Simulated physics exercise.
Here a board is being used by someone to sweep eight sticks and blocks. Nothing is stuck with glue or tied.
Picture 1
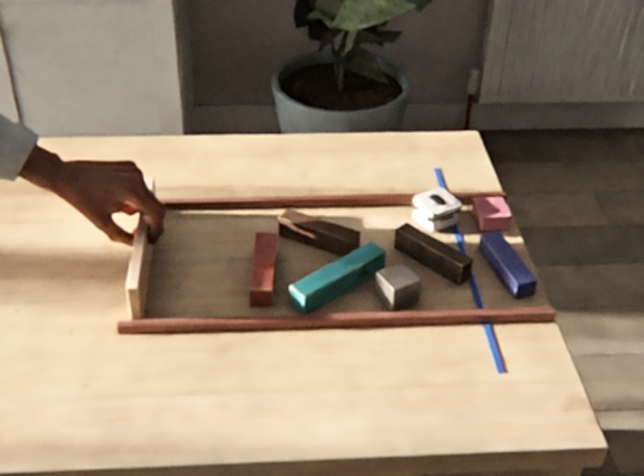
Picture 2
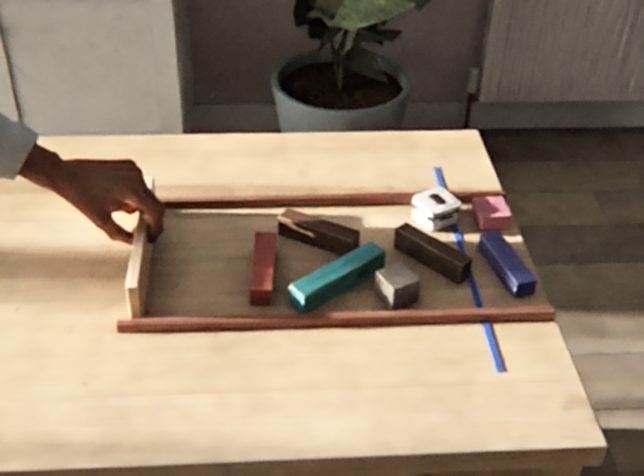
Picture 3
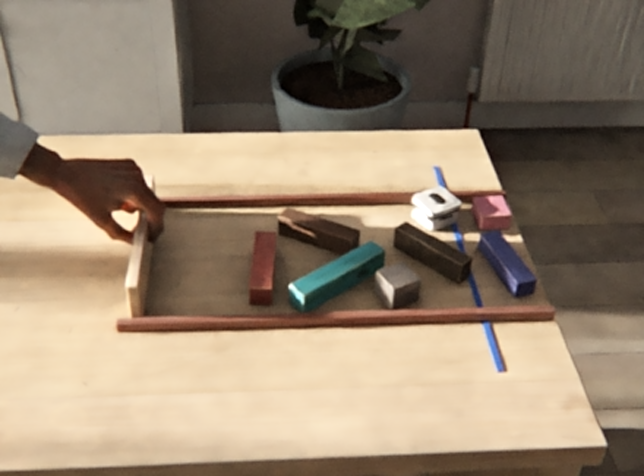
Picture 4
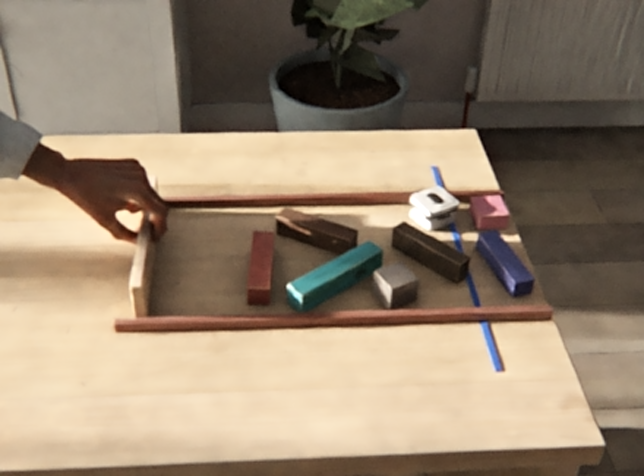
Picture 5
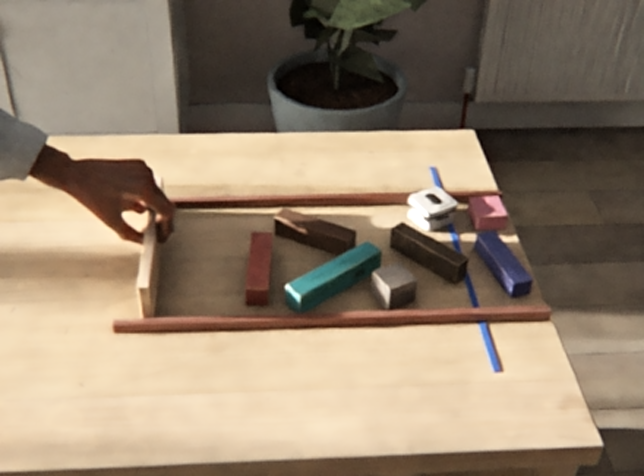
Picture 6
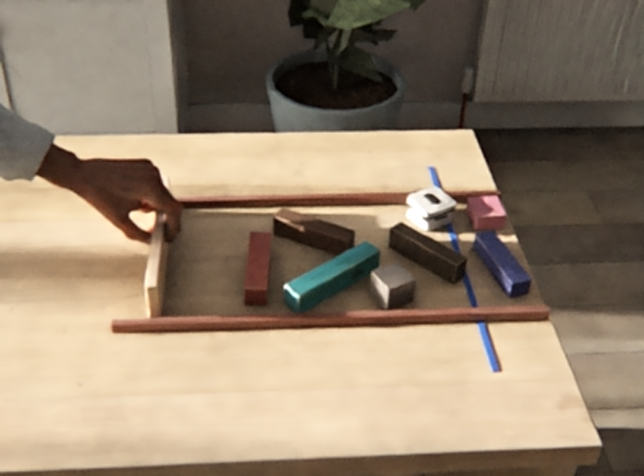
A hand reaches in from the left over a pale wooden table, seen from above at an angle, with a potted plant behind. It grips an upright board between two reddish-brown rails, with red, brown, teal, grey and black pieces lying to its right and a white object, pink block and blue bar near a blue tape line. The hand slides the board slightly rightward while the pieces stay put and the view shifts very slightly.
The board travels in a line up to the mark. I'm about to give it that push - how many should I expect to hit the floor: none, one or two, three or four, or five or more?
Expect three or four.
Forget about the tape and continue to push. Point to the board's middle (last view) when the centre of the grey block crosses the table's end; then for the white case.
Near (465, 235) and (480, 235).
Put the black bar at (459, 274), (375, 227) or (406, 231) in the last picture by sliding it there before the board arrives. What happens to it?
Trying each place in order, it drops down, it remains in place and it remains in place.
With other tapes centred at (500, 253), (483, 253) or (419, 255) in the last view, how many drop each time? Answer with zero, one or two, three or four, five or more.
Taking the three tapes one at a time, the answers are 5 or more, then five or more, then either one or two.
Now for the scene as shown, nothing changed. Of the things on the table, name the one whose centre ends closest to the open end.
The grey block.
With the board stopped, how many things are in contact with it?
At rest, 2 are in contact.
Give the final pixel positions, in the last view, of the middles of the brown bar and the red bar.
In the last picture the brown bar sits around (482, 227) and the red bar around (474, 258).
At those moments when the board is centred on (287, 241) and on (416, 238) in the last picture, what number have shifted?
Tally at point one: 3; at point two: 7.
Soon after, none off yet; pink block at rest near (486, 213); blue bar at rest near (501, 263); white case at rest near (431, 210).
Then, none off yet; pink block at rest near (487, 213); blue bar tipped well over near (540, 261); white case moved about its own width near (452, 204).
At rest, the number that fall off is three or four; fallen, black bar, blue bar and pink block.
